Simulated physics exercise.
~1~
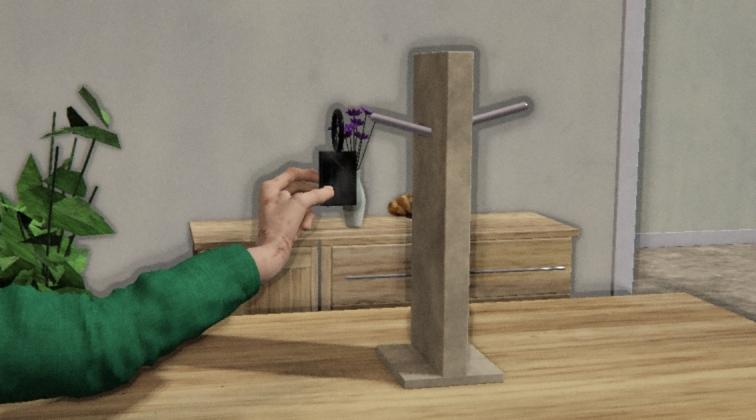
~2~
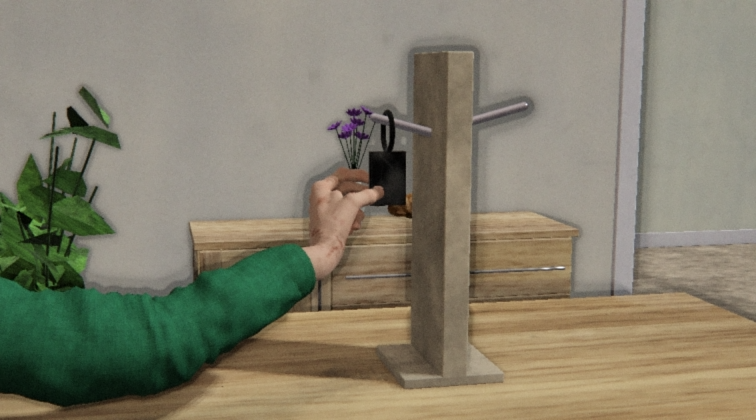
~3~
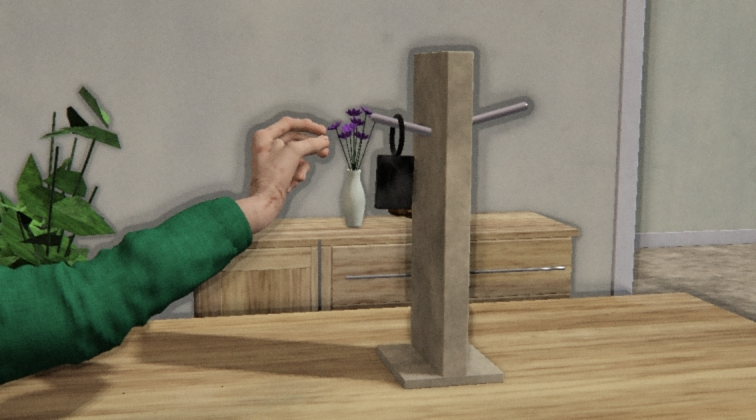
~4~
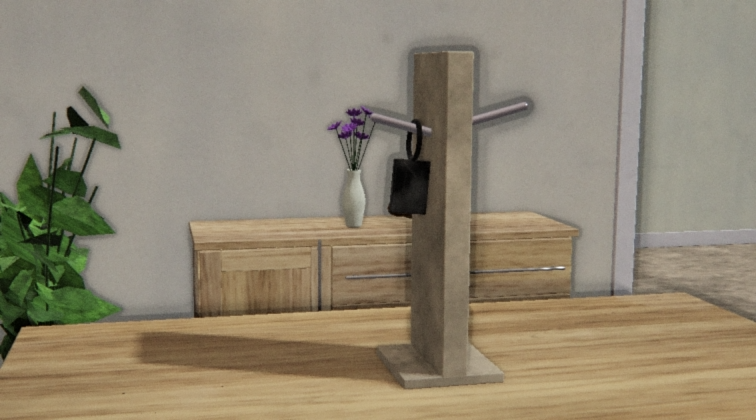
In a room with a leafy plant at the left and a low wooden cabinet against a grey wall, a wooden post with two slanting pegs stands on a table. A hand in a green sleeve holds a small black tag by its lower part, to the left of the post. The hand moves the tag right, bringing its loop up to the left peg. The fingers let go and the hand draws back to the left. The tag shifts slightly closer to the post, and with the hand gone, it hangs from the peg by its loop.
